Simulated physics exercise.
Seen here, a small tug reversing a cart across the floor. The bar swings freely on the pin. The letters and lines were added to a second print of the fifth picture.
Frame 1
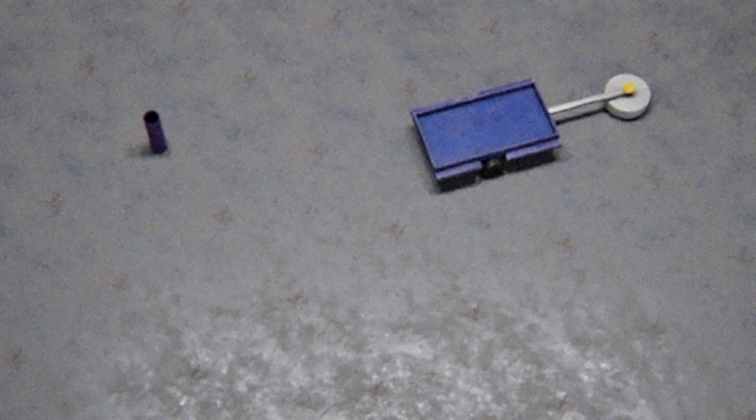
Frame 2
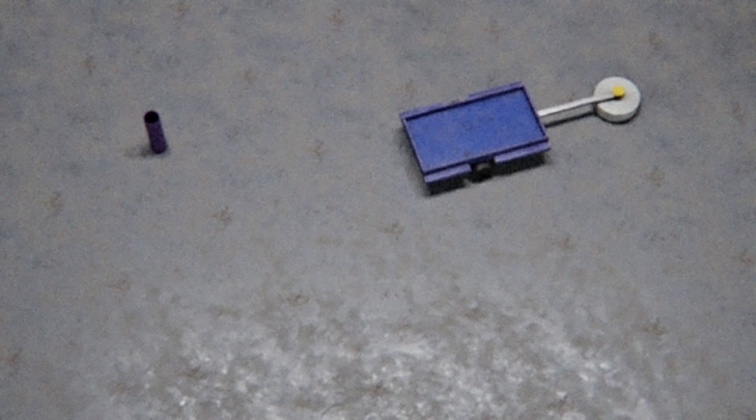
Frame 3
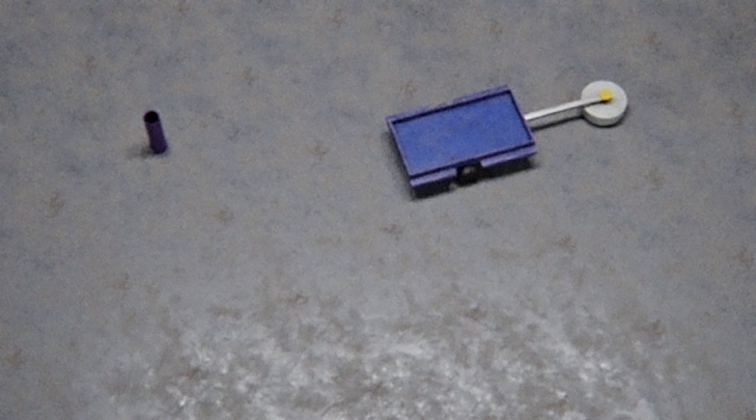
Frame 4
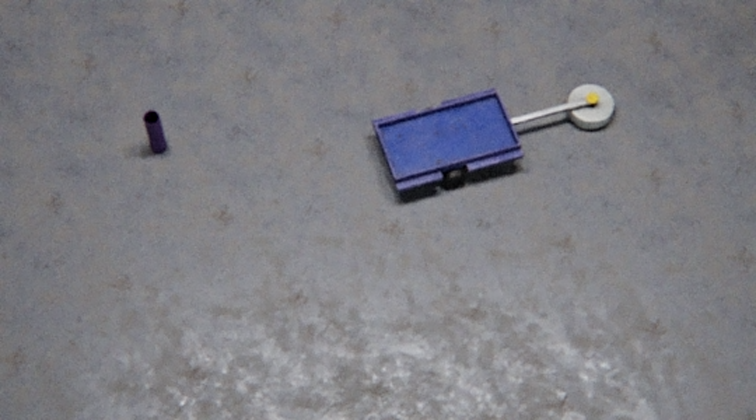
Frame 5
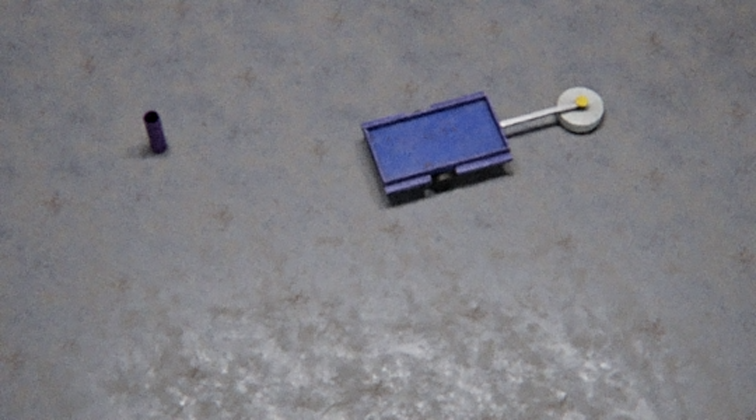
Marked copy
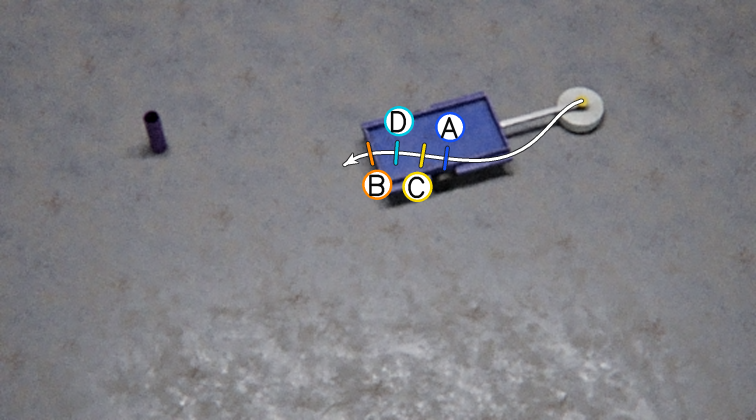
A blue cart, joined by a thin bar to a small round white robot, moved slowly left and slightly down across the grey floor with the robot behind it, while a purple post stood still.
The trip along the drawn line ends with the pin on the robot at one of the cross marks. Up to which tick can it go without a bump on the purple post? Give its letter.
Stop at D.
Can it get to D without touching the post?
For that mark, yes.
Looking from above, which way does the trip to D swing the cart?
For that mark, clockwise.
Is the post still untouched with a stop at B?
No.
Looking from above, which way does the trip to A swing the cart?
Clockwise.
On the marked copy, A at (446, 159); B at (370, 154); C at (423, 156); D at (397, 153); the route from (582, 101) via (472, 160) to (344, 165).
With D. Early on, robot (530, 150), cart (375, 153).
Further on, robot (460, 167), cart (304, 152).
At the end, robot (396, 160), cart (240, 150); nothing has been touched.
As for the rest, A is safe but short; B is too far, the post has been hit; C is safe but short.
